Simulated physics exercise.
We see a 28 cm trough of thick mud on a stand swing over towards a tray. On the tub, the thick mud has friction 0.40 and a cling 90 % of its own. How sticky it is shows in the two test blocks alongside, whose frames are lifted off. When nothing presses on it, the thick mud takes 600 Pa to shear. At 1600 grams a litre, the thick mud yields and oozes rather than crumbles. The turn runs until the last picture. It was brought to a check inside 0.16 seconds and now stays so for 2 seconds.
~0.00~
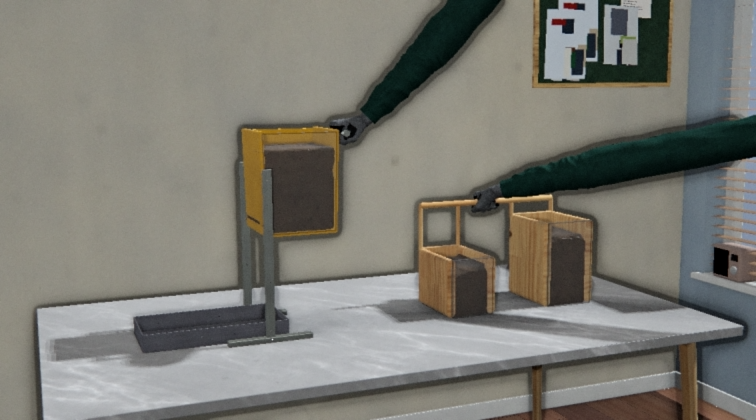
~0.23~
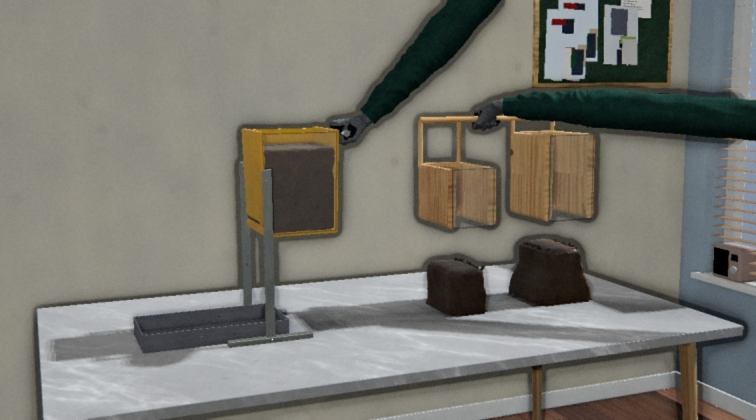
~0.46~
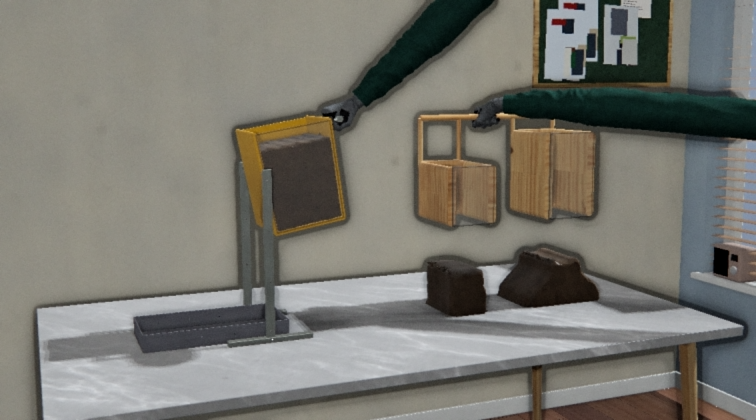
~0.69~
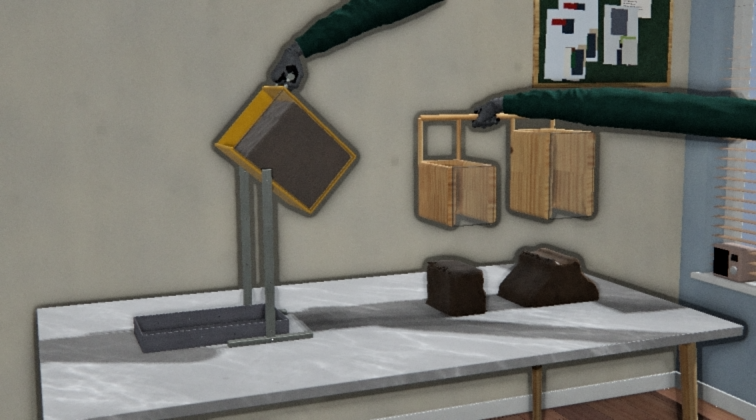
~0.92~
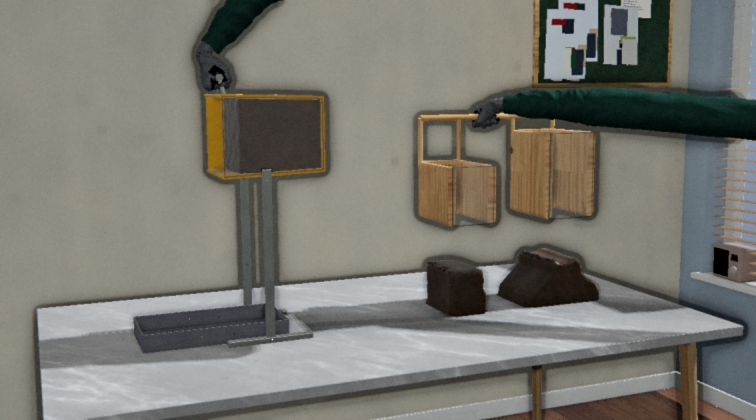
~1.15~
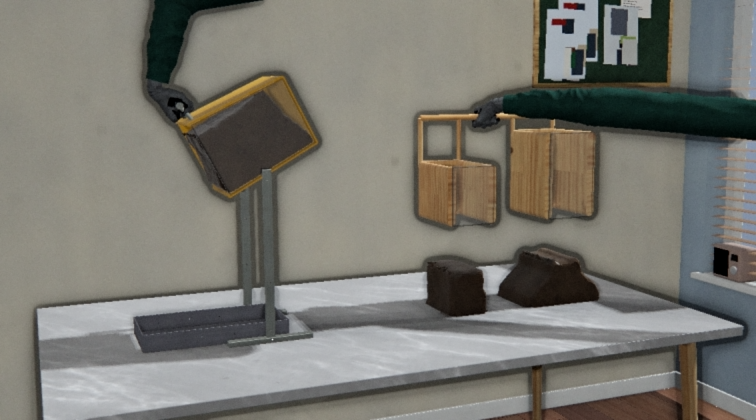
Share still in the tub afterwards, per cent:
Near 0 %.
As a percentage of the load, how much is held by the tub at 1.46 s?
I'd say close to 22 %.
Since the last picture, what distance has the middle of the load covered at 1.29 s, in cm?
About 11 cm.
After 1.29 s, the tub is at 117 degrees and holds 62 %.
After 1.46 s, the tub is at 117 degrees and holds 21 %.
After 1.63 s, the tub is at 117 degrees and holds 0 %.
After 1.80 s, the tub is at 117 degrees and holds 0 %.
After 3.15 s, the tub is at 117 degrees and holds 0 %.
